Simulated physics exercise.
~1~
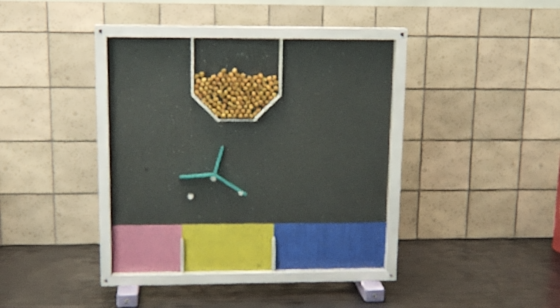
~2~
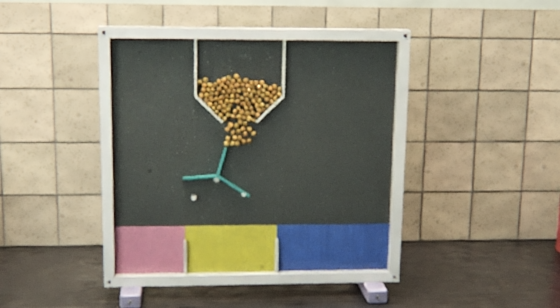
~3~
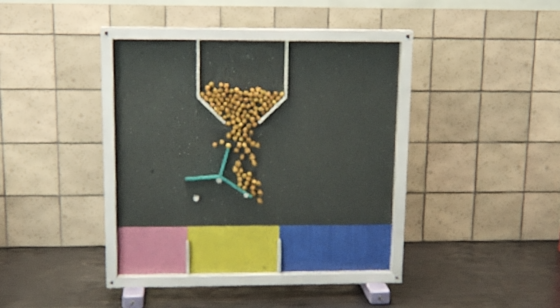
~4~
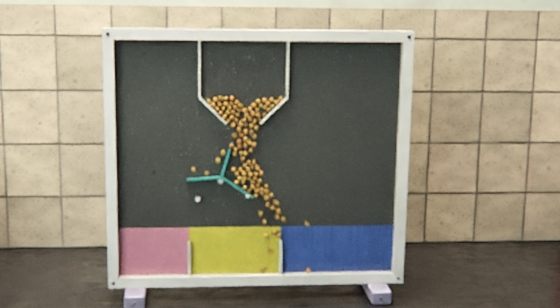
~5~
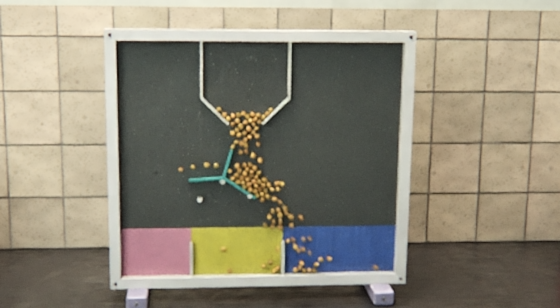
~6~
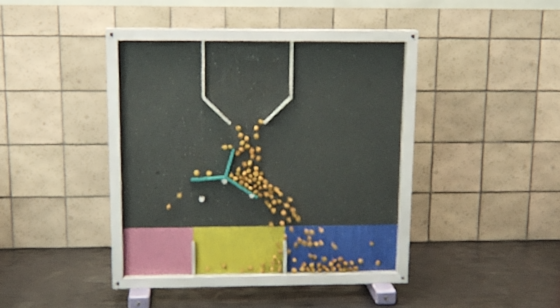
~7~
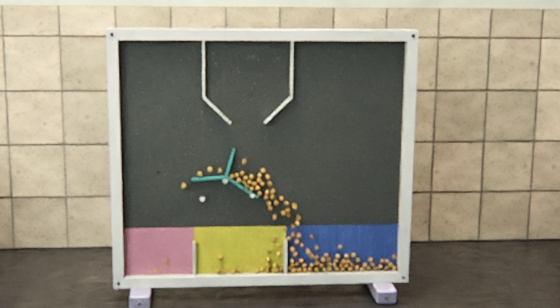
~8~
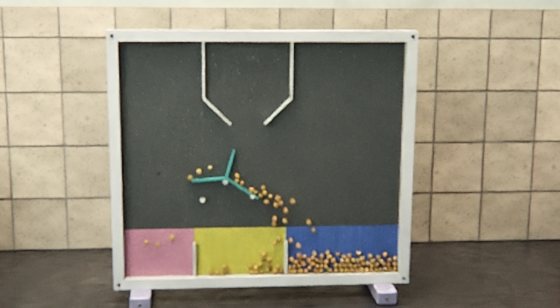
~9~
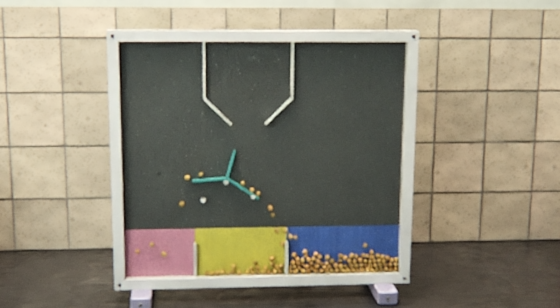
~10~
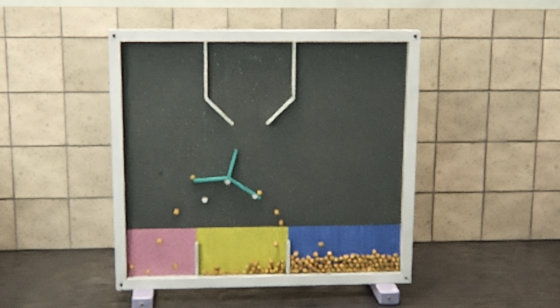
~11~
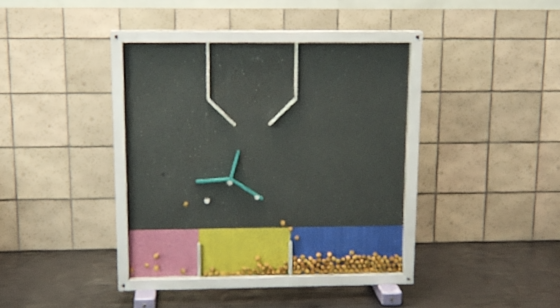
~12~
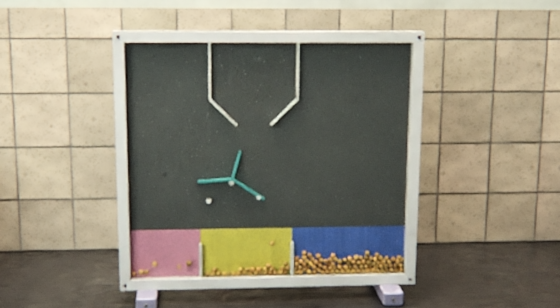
At first, a pile of small golden-brown beads rests in a white-edged hopper at the top of a flat, dark upright case, above pink, yellow and blue bins. The beads then pour through the hopper's opening onto a three-armed turquoise piece. Most run down its lower right arm and spill toward the yellow and blue bins, while a few hop off to the left. The hopper empties, the stream thins, and the last stragglers drop from the arms. Finally the beads lie still, most heaped in blue, fewer in yellow and only a few in pink.
